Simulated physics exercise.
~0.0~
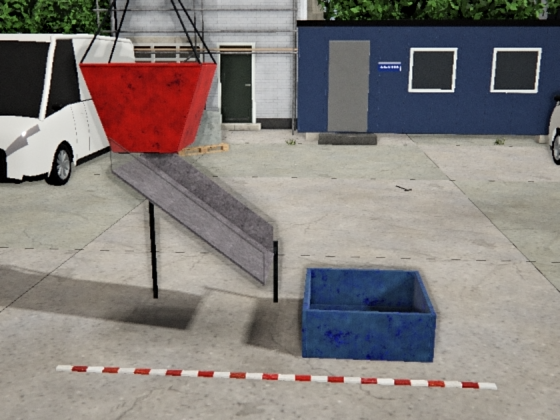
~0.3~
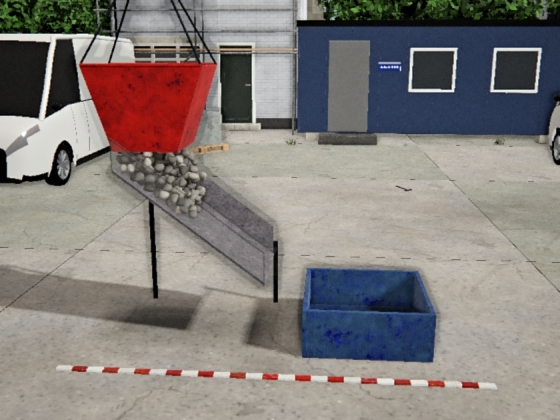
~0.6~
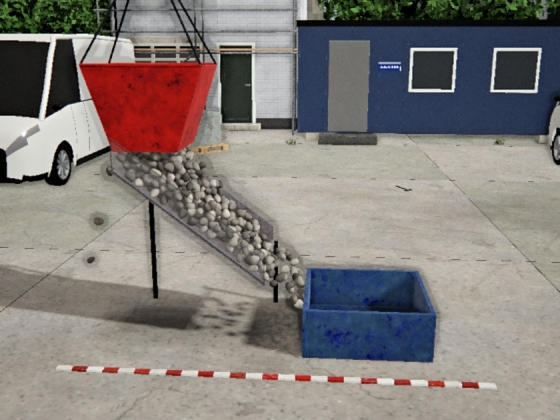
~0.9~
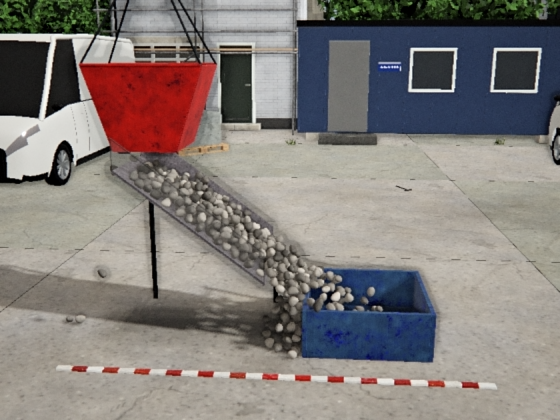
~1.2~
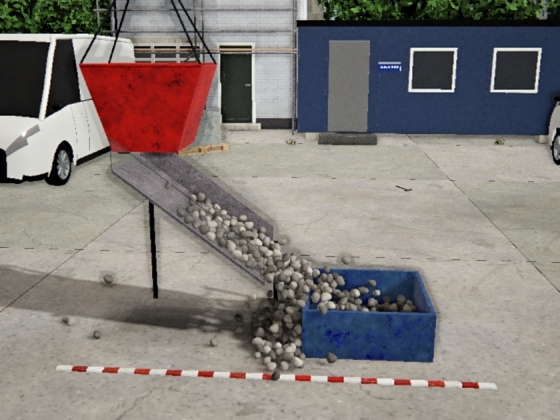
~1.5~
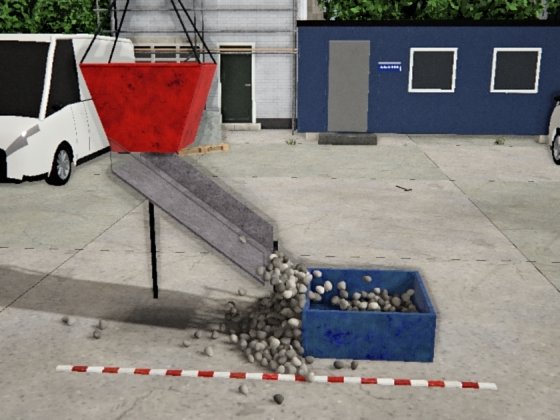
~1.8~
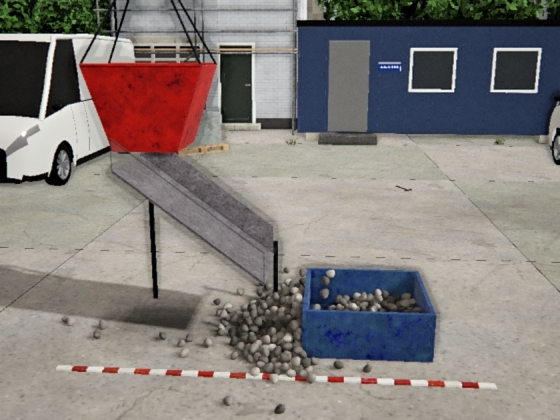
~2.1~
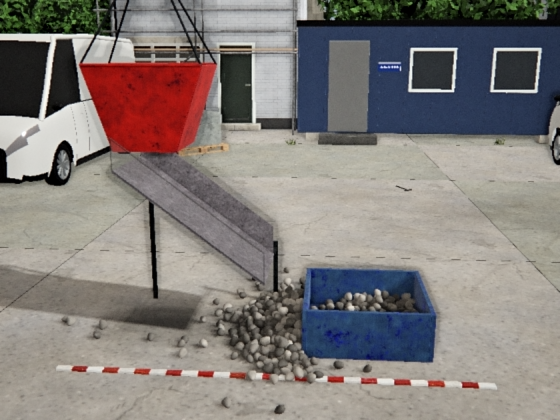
The clip shows a red skip hanging still above a sloping steel chute as grey stones pour from its bottom and slide down to the right. Some land in a blue bin, but most end up resting in a heap on the ground to its left.
